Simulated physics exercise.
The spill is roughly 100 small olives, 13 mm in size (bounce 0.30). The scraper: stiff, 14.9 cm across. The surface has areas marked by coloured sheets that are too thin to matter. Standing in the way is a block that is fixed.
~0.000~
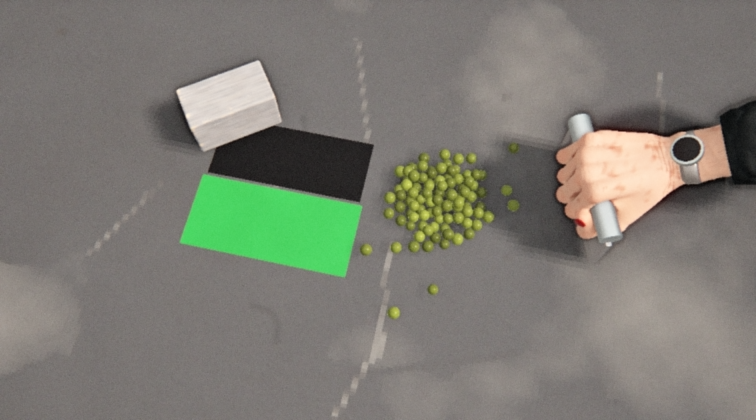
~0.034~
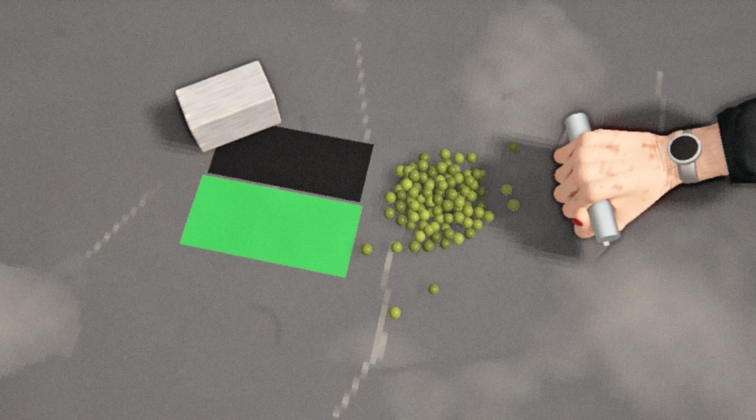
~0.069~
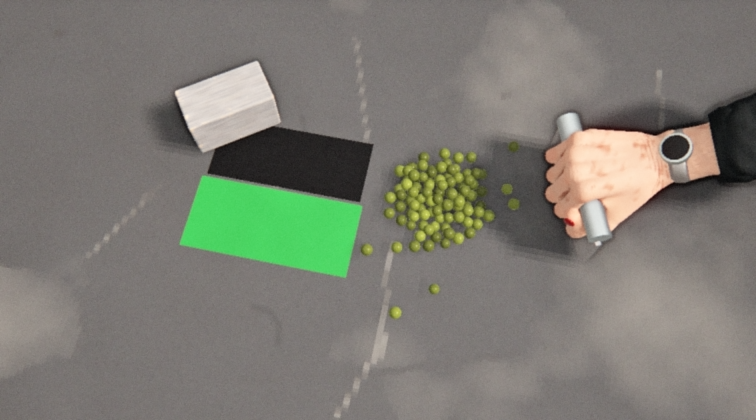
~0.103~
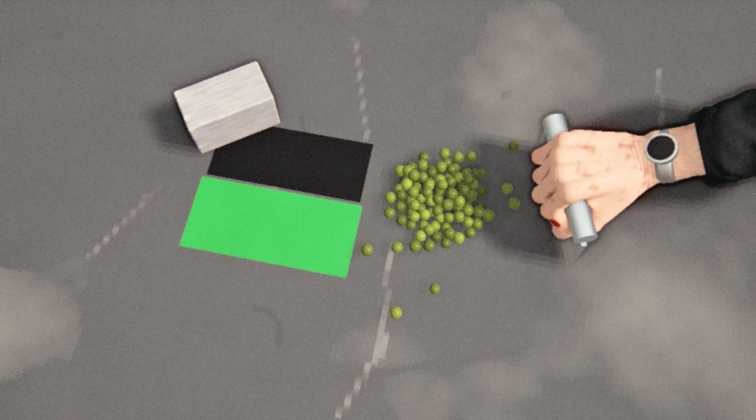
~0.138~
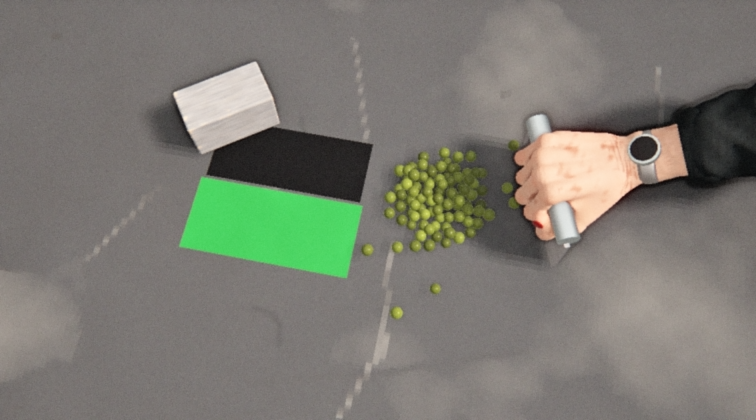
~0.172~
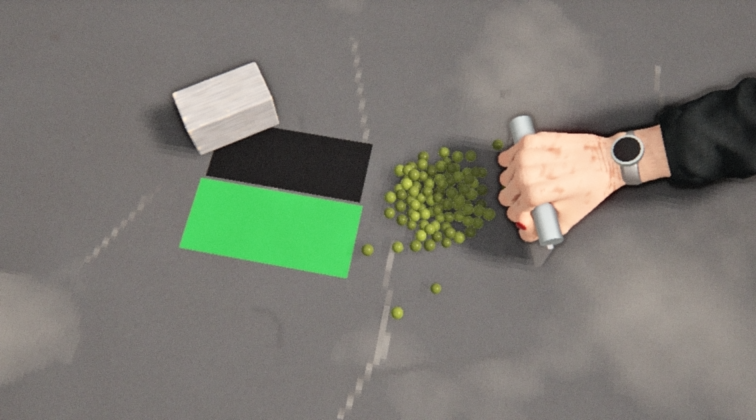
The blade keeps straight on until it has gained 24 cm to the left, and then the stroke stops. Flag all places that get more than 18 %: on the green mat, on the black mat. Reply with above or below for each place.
Green mat: Above; black mat: Above.
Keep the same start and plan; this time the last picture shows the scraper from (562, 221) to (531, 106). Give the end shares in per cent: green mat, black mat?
Green mat 0, black mat 15.
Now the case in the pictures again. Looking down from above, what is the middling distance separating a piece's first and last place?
That works out to about 14 centimetres.
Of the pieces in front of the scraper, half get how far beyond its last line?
Around 4 cm from the line.
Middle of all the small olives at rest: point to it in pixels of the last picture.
About (326, 221).
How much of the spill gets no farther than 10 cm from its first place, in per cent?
10% or so.
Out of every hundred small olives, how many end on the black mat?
Estimate: Close to 25 per cent.
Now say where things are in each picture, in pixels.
Scraper from (605, 246) to (574, 129); moved 0.0 cm; pieces shifted so far, 0; middle of the spill at (437, 200); green mat at (272, 224); black mat at (292, 158); block at (225, 94), in the first picture.
Scraper from (603, 245) to (571, 128); moved 0.3 cm; pieces shifted so far, 0; middle of the spill at (437, 200), in the second picture.
Scraper from (594, 245) to (563, 128); moved 1.3 cm; pieces shifted so far, 0; middle of the spill at (437, 199), in the third picture.
Scraper from (581, 246) to (549, 129); moved 2.8 cm; pieces shifted so far, 0; middle of the spill at (438, 199), in the fourth picture.
Scraper from (564, 247) to (533, 130); moved 4.7 cm; pieces shifted so far, 0; middle of the spill at (438, 199), in the fifth picture.
Scraper from (547, 249) to (517, 131); moved 6.5 cm; pieces shifted so far, 1; middle of the spill at (438, 198); green mat at (272, 227); black mat at (290, 160); block at (222, 96). Its speed is about 0.53 m/s, heading 18 degrees towards the viewer, in the sixth picture.
After 0.38 s, scraper 17 cm from its start, spill 14 cm wide; off the mats 95 %.
Then, at 0.60 s, scraper 25 cm from its start, spill 19 cm wide; green mat 55 %, black mat 25 %, off the mats 20 %.
After 0.78 s, scraper 25 cm from its start, spill 19 cm wide; green mat 55 %, black mat 25 %, off the mats 20 %.
In the end, at 1.0 s, green mat 55 %, black mat 25 %, off the mats 20 %.
